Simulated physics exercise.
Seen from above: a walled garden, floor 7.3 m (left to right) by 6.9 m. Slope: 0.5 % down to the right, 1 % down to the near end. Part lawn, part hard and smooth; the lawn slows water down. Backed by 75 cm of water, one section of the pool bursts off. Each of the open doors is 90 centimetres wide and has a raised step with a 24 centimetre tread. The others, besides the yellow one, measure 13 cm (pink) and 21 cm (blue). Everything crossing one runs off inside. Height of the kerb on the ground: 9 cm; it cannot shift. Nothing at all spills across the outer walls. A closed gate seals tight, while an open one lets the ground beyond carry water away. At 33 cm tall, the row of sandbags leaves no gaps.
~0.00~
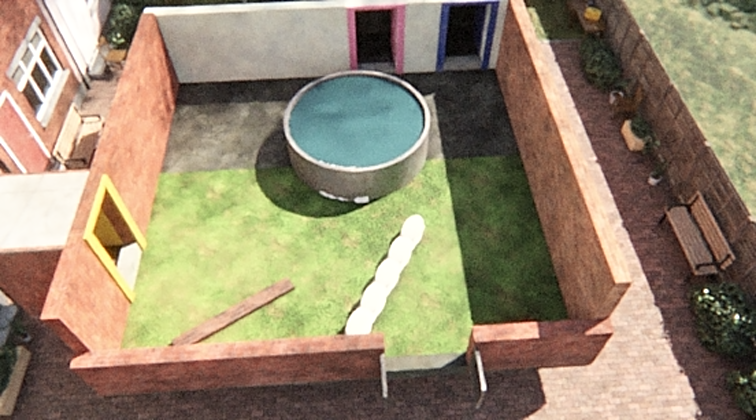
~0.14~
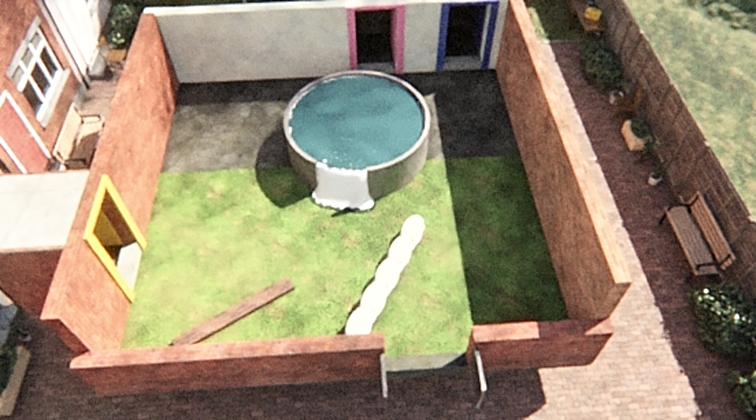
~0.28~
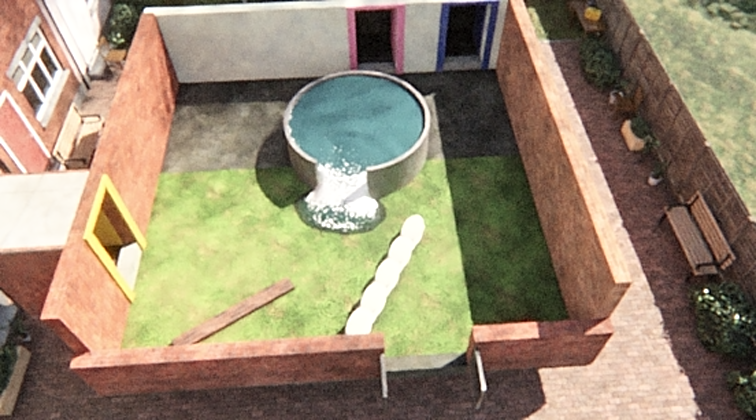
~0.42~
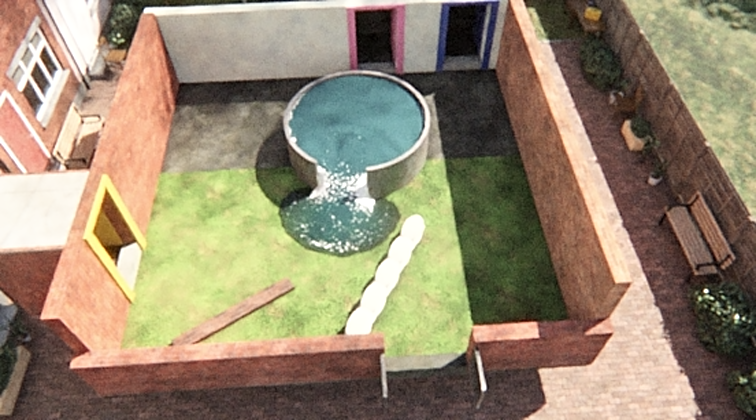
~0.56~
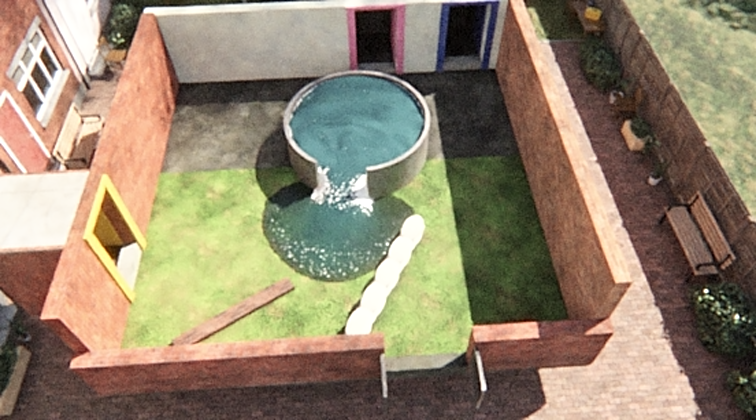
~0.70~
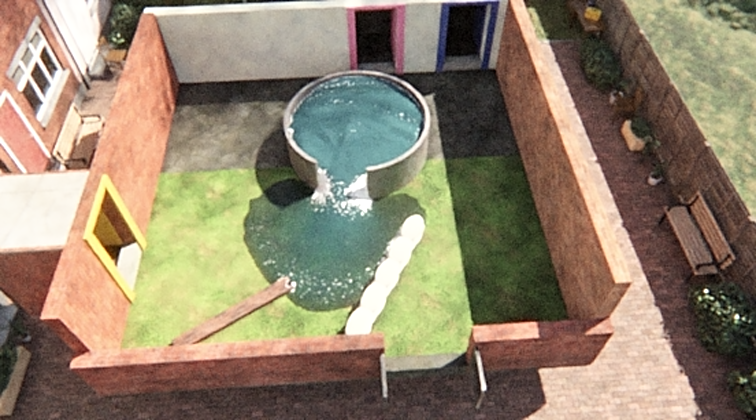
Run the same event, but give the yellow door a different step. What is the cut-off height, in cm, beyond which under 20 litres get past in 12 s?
The cut-off lies near 14 cm.
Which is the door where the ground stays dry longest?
That's the blue one.
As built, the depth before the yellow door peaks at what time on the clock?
Approximately 3.8 s.
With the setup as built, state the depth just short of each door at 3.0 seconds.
Depths, in cm - yellow: 9, pink: 0, blue: 0.
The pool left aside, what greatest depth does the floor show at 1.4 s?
Up to some 40 cm.
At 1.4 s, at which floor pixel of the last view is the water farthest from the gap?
Front tip: Approx. (267, 364) px.
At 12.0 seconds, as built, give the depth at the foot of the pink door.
The depth there is around 6.0 cm.
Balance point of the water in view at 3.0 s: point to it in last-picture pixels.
My guess is close to (327, 205).
After 1.4 s water covers 20 % of the floor, deepest (40 cm) near (332, 199); it has not reached the yellow door.
After 3.0 s water covers 40 % of the floor, deepest (42 cm) near (115, 373); 9 cm at the yellow door, 0 litres in over its 27 cm step.
After 12.0 s water covers 95 % of the floor, deepest (16 cm) near (278, 363); 12 cm at the yellow door, 0 litres in over its 27 cm step.
At the yellow door as built, the water arrived by 2.8 s and peaked near 19 cm at 3.8 s.
With a step of 11 cm, 60 litres would have come in within the 12 s; with 15 cm, 12 litres. So under 20 litres takes about 14 cm.
